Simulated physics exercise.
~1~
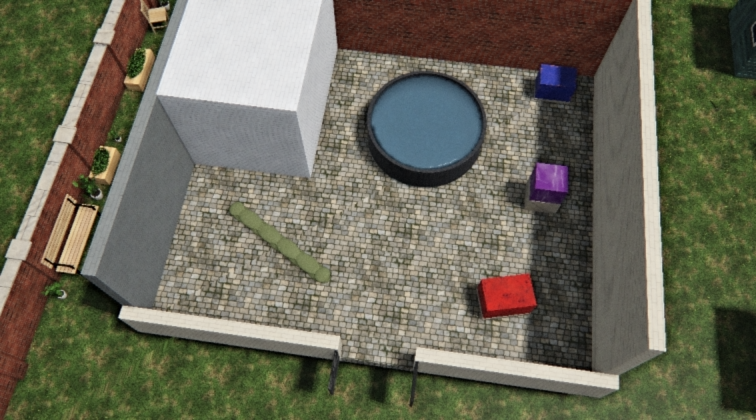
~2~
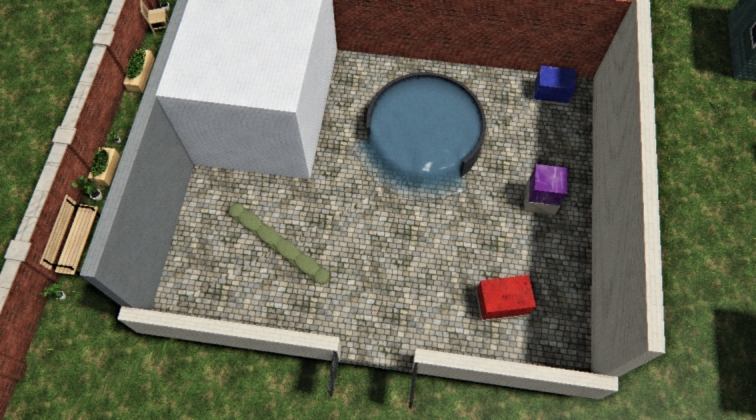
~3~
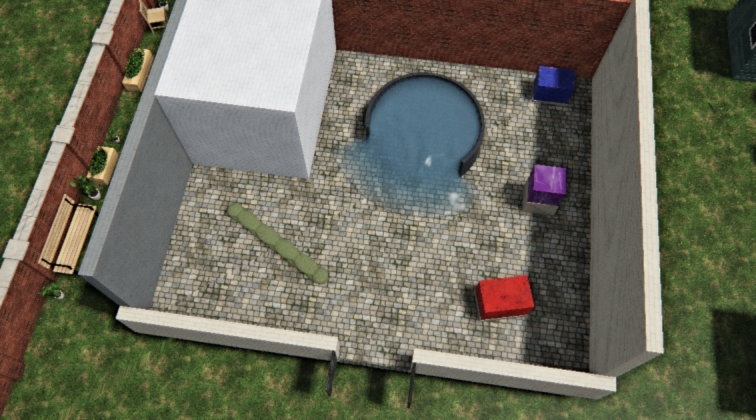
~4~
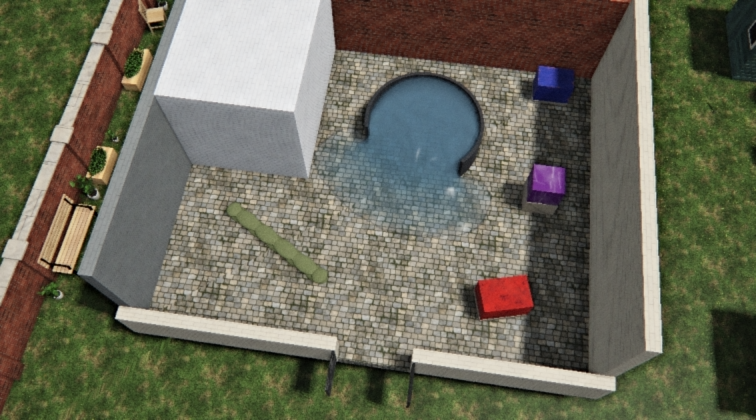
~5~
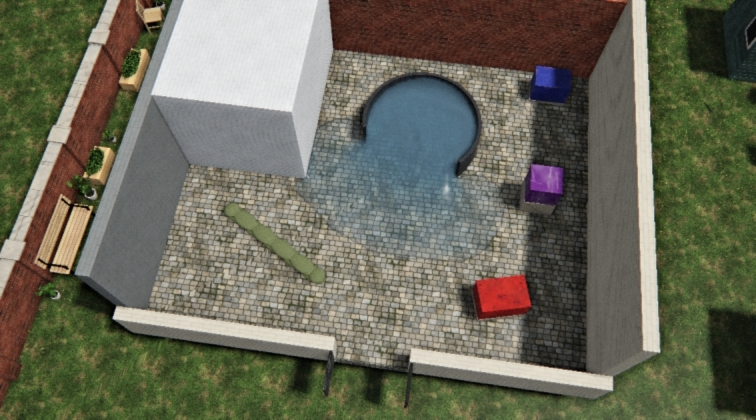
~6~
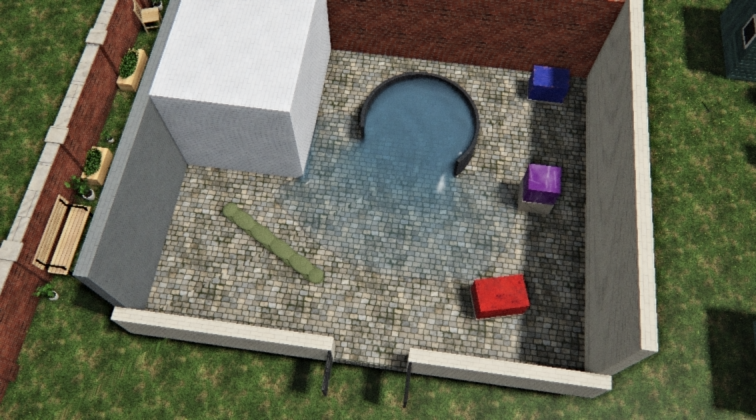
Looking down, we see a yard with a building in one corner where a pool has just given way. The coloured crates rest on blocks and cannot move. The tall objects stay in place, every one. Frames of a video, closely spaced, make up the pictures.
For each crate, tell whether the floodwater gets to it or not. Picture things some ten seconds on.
Crate by crate: Red crate - reached; blue crate - not reached; purple crate - not reached.
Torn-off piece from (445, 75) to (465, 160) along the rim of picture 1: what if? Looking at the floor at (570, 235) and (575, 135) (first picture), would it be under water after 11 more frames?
Submerged, submerged.
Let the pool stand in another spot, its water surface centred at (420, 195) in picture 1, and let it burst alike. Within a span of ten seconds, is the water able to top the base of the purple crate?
I'd say purple goes unreached.
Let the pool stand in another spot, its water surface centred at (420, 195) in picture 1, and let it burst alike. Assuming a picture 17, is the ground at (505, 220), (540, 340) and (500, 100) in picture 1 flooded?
The first spot is not reached, the second inundated, and the third not reached.
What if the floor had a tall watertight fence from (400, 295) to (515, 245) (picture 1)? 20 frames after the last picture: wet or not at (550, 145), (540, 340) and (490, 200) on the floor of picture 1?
Outcome by spot, in order - unwatered, unwatered, watered.
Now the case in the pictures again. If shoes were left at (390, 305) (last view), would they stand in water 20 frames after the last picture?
Answer: Flooding.
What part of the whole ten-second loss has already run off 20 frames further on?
Close to 40 per cent.
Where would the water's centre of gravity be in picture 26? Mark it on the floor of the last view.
Close to pixel (364, 232).
A moment on, water covers 40 % of the floor; the red crate water round its plinth, the blue crate not reached, the purple crate water round its plinth.
Next, water covers 55 % of the floor; the red crate water round its plinth, the blue crate not reached, the purple crate water round its plinth.
Then, water covers 65 % of the floor; the red crate water round its plinth, the blue crate not reached, the purple crate water round its plinth.
Later, water covers 70 % of the floor; the red crate water round its plinth, the blue crate not reached, the purple crate water round its plinth.
In the end, water covers 80 % of the floor; the red crate was topped, the blue crate stayed above the water, the purple crate stayed above the water.
